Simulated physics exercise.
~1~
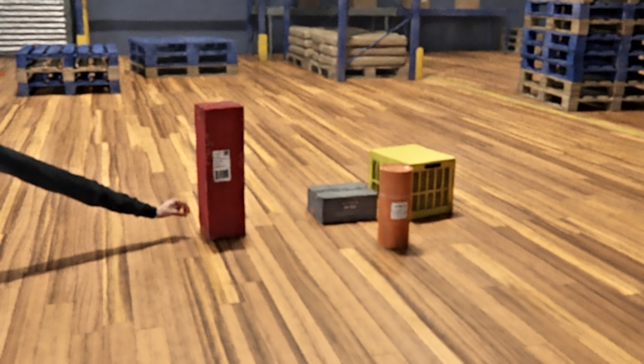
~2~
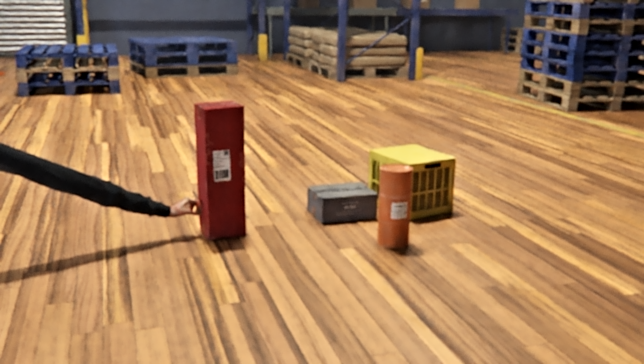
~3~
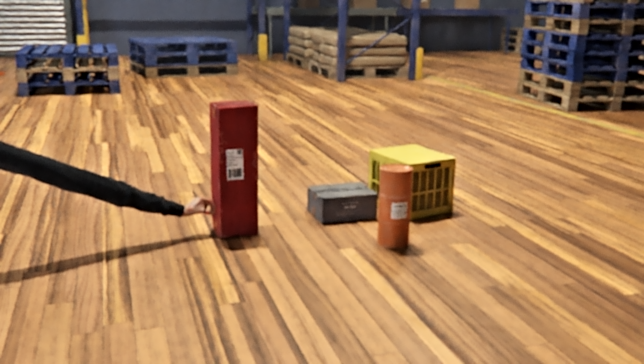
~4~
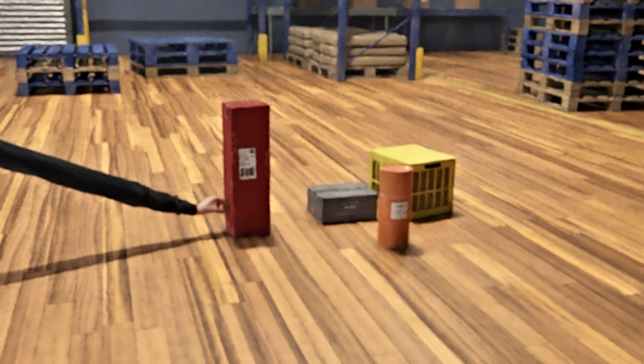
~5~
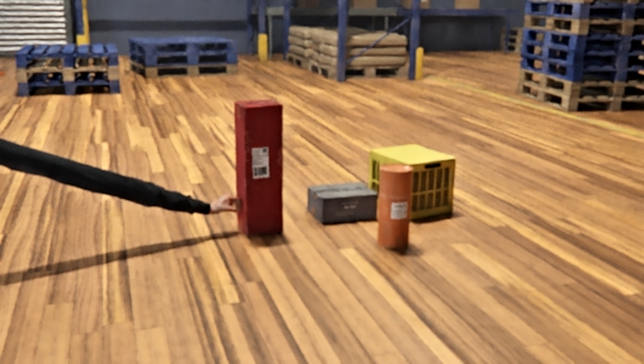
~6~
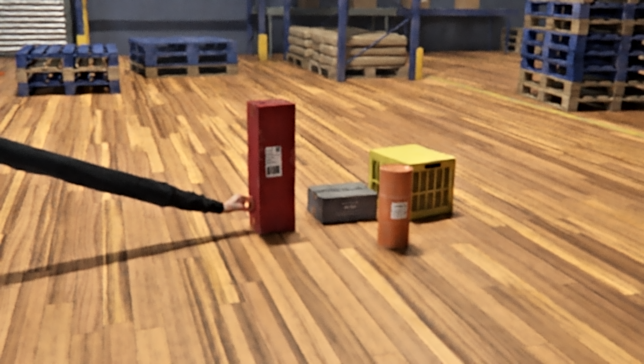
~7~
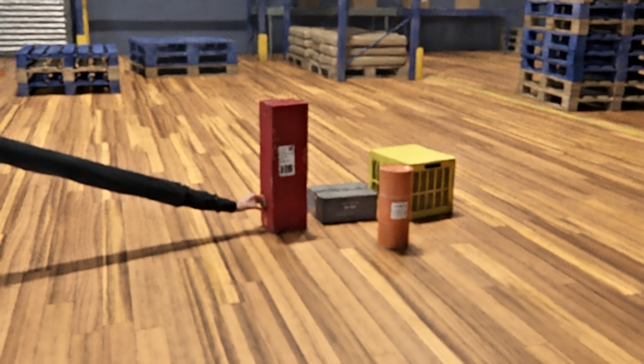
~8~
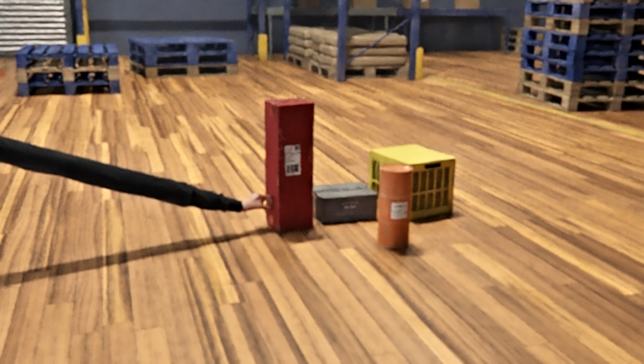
In the video, a hand reaches in from the left and pushes a tall red box steadily right across a wooden floor toward a grey box, yellow crate and orange canister, which stay put, and the red box ends upright near the grey box.
